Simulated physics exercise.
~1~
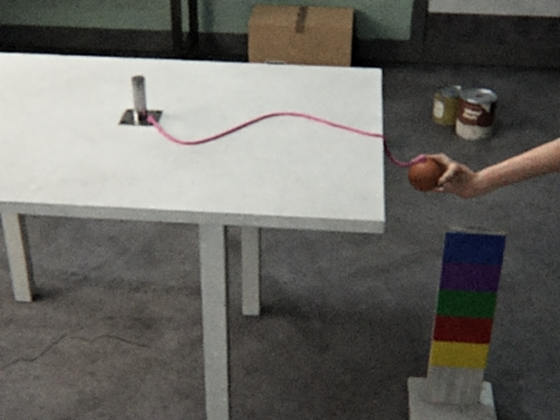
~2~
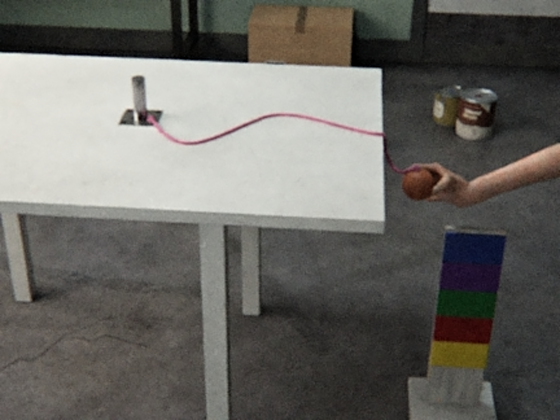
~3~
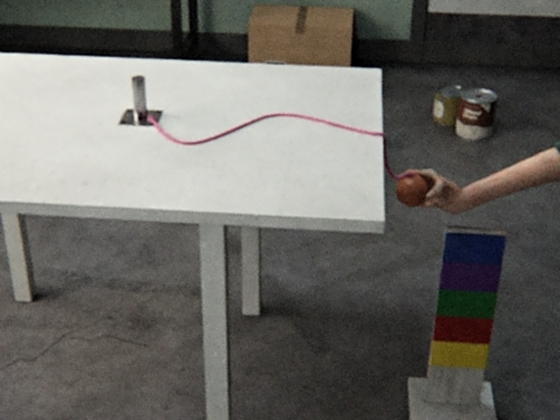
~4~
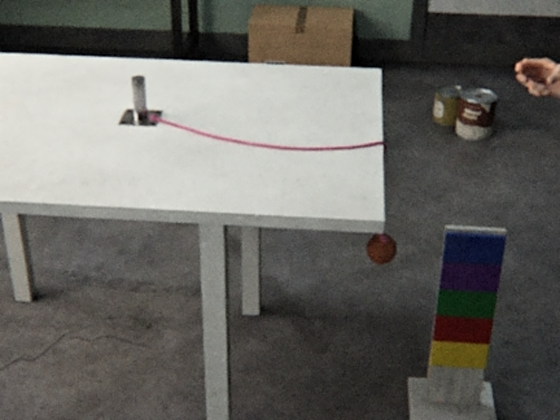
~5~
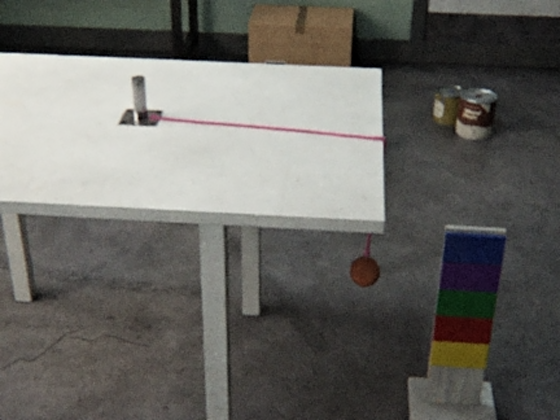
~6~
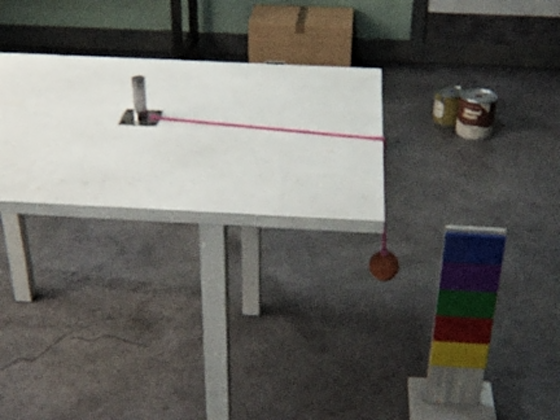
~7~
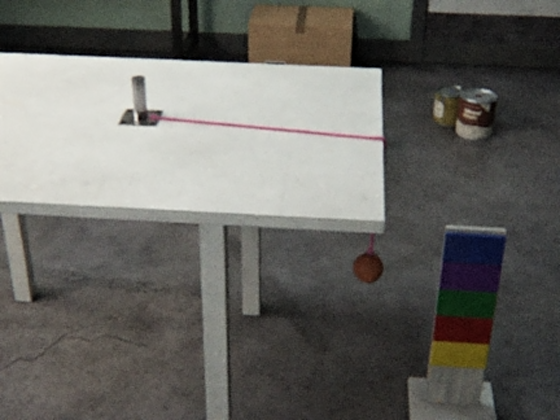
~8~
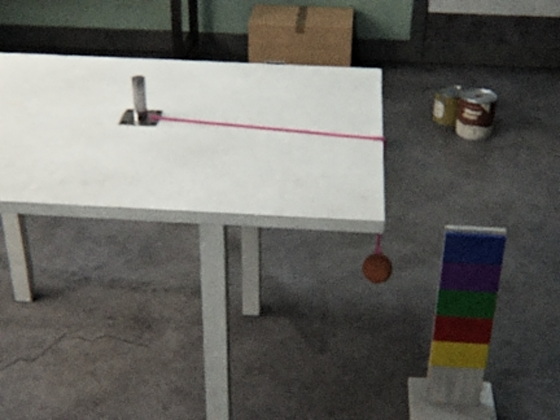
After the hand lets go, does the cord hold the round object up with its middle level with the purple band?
Yes, the cord pulls straight and holds it, and the object ends up hanging just past the table edge with its middle level with the purple band.
